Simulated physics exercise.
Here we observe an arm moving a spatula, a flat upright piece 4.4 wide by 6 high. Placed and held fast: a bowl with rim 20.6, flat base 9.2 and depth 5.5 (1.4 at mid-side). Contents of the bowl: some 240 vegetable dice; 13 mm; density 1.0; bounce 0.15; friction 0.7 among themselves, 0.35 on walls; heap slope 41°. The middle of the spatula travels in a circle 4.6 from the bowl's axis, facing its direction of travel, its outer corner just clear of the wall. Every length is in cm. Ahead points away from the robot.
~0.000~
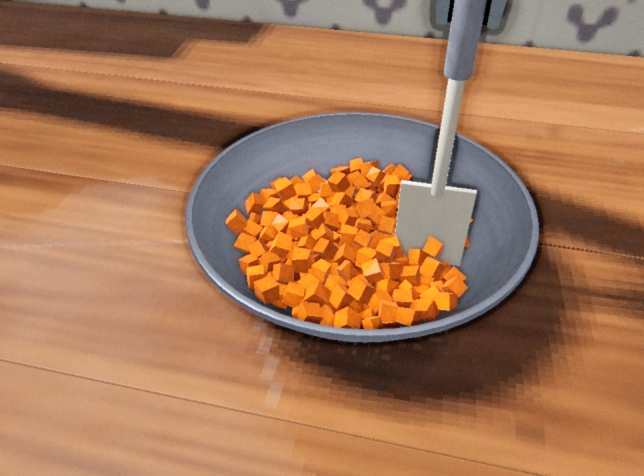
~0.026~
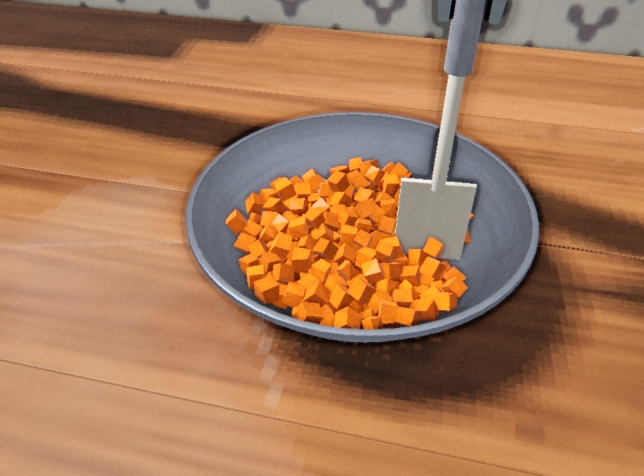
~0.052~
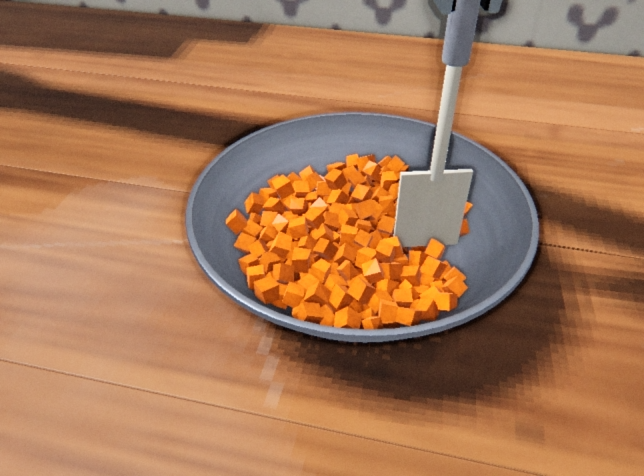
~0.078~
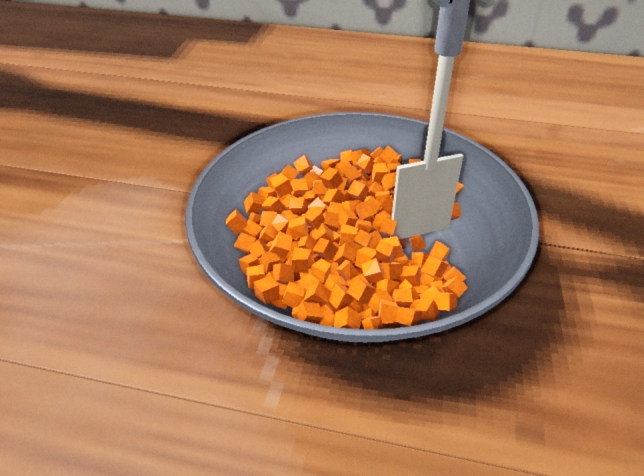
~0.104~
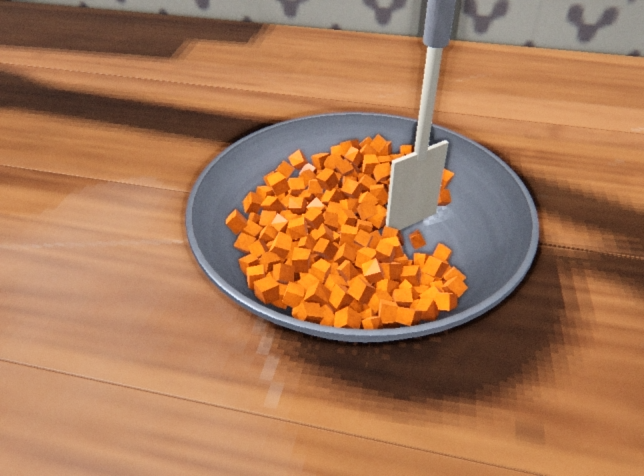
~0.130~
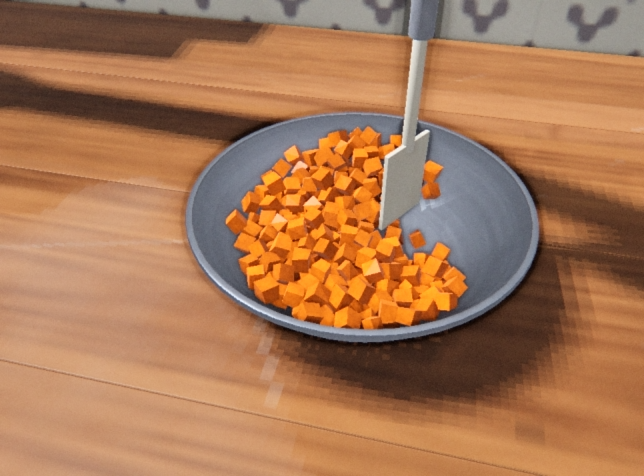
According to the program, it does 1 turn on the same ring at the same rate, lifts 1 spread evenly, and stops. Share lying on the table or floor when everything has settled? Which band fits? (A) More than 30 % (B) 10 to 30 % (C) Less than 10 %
10 to 30 % (B).
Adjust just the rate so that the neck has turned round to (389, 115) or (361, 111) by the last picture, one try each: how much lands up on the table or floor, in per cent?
Near 25 in a hundred for the first and near 35 in a hundred for the second.
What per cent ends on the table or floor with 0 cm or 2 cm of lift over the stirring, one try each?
Roughly 20 percent, then roughly 15 percent.
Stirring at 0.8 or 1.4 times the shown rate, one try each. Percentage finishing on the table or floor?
It would be about 10 and 25 percent respectively.
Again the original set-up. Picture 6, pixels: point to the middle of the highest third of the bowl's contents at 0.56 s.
About (442, 272).
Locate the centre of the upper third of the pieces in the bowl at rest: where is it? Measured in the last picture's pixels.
Somewhere close to (425, 190).
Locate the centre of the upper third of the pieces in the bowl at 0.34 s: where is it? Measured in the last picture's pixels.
Around (241, 225).
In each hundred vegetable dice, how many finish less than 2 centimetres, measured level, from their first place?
I'd guess close to 5 percent of the load.
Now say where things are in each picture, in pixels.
Spatula neck at (442, 165), 0° round; upper third of the load around (345, 223), from x 235 to 460, top at y 165; 239 in the bowl, in the first frame.
Spatula neck at (442, 161), 5° round; upper third of the load around (345, 223), from x 235 to 460, top at y 165, in the second frame.
Spatula neck at (440, 151), 17° round; upper third of the load around (348, 212), from x 235 to 460, top at y 160, in the third frame.
Spatula neck at (434, 140), 31° round; upper third of the load around (347, 206), from x 235 to 455, top at y 155, in the fourth frame.
Spatula neck at (424, 131), 45° round; upper third of the load around (346, 186), from x 235 to 455, top at y 145, in the fifth frame.
Spatula neck at (411, 123), 59° round; upper third of the load around (341, 184), from x 235 to 455, top at y 135; 239 in the bowl, in the sixth frame.
By 0.34 s, 175° round, highest piece 8 above the table; 222 in the bowl, 6 on the table or floor, 11 in flight or on the tool.
By 0.56 s, 291° round, highest piece 7 above the table; 204 in the bowl, 31 on the table or floor, 4 in flight or on the tool.
By 0.87 s, 0° round, highest piece 6 above the table; 194 in the bowl, 44 on the table or floor, 1 in flight or on the tool.
By 1.57 s, 0° round, highest piece 6 above the table; 194 in the bowl, 45 on the table or floor.
Final count, 194 in the bowl, 45 on the table or floor. That is 19 % on the table or floor.
